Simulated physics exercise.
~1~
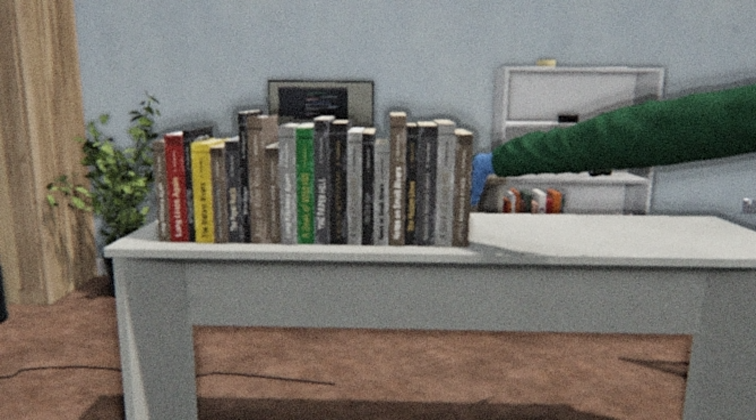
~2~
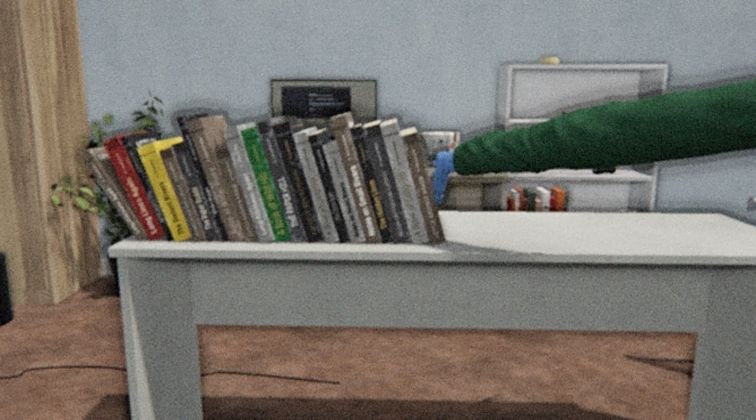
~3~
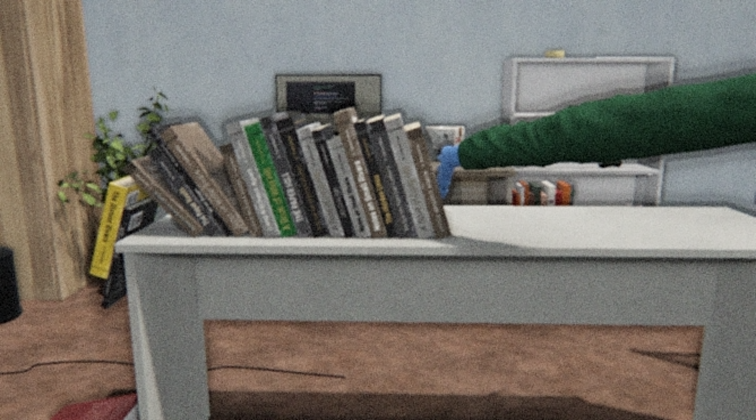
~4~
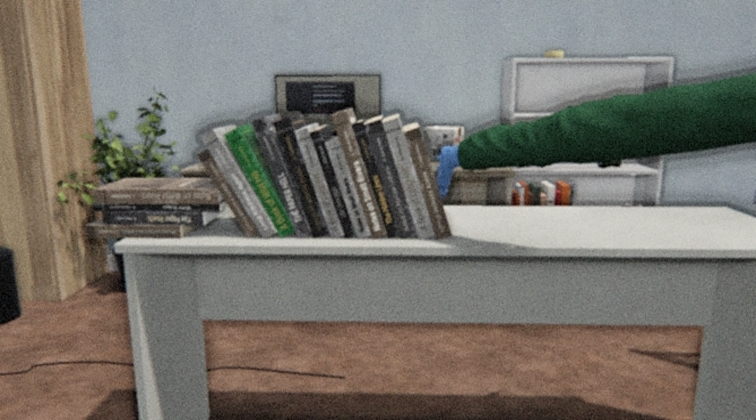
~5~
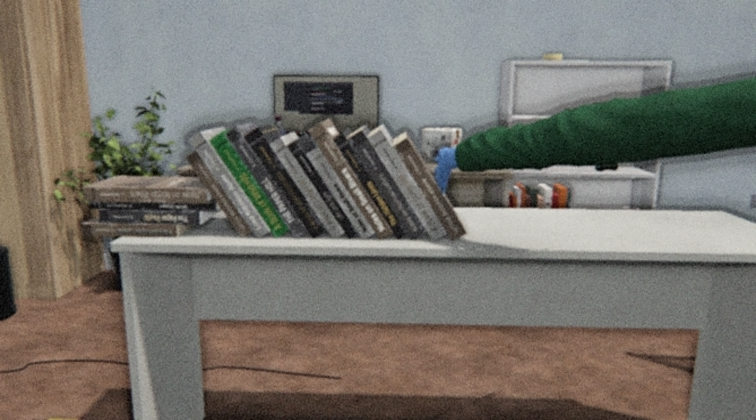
On a pale table in a room with a plant and shelves, a green-sleeved arm pushed a row of upright books leftward until the red and yellow ones dropped off the left end; others toppled flat there, and the green book stayed on top, leaning left.
